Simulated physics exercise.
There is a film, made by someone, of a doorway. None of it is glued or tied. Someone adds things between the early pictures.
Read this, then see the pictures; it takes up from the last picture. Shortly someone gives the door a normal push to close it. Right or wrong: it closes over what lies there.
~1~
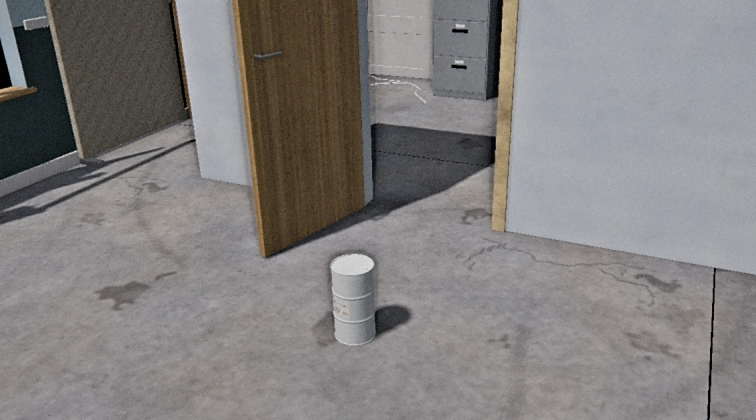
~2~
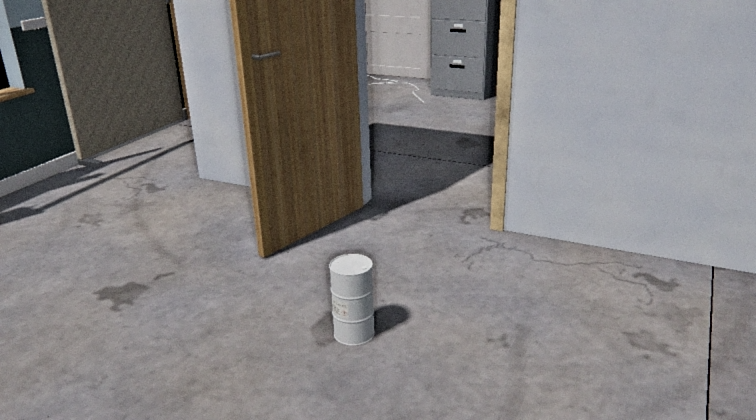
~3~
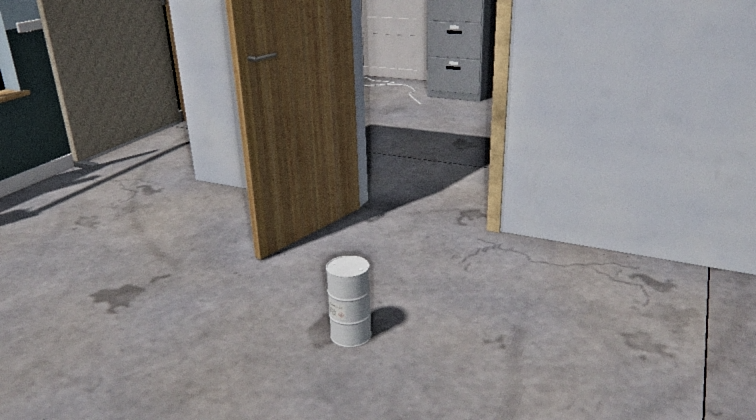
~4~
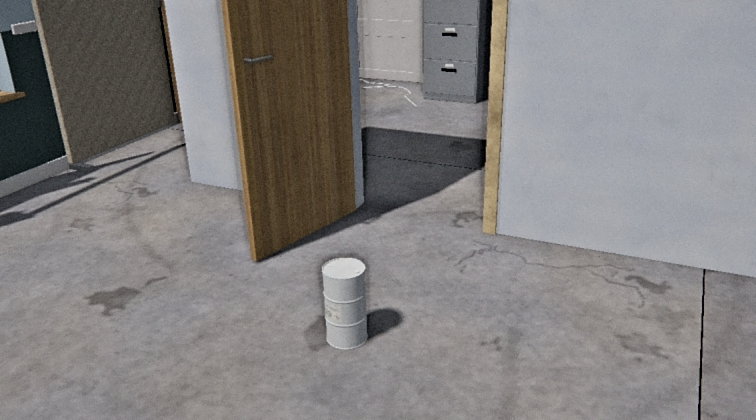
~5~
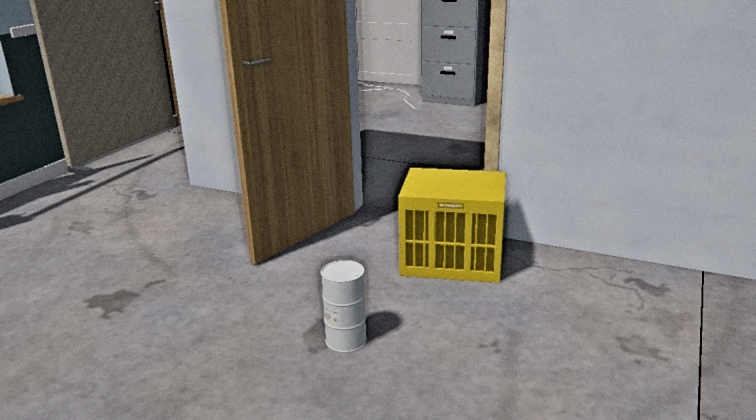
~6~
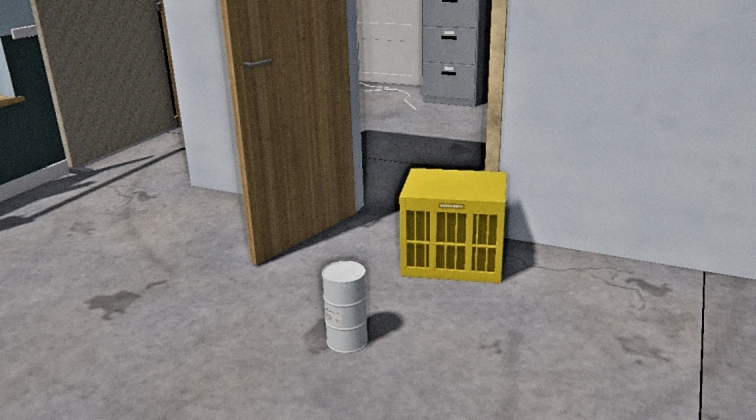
Wrong.
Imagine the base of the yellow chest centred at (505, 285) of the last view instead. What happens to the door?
After that, the door ends up flush.
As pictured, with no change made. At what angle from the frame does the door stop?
The door ends up some 45° open.
Then, 0.70 s past the last view, door 93° open.
Then, 1.30 s past the last view, door 72° open.
Then, 1.70 s past the last view, door 56° open.
Finally, door 47° open; both still in place. Final places as the last picture's camera would see them, yellow chest near (455, 224).
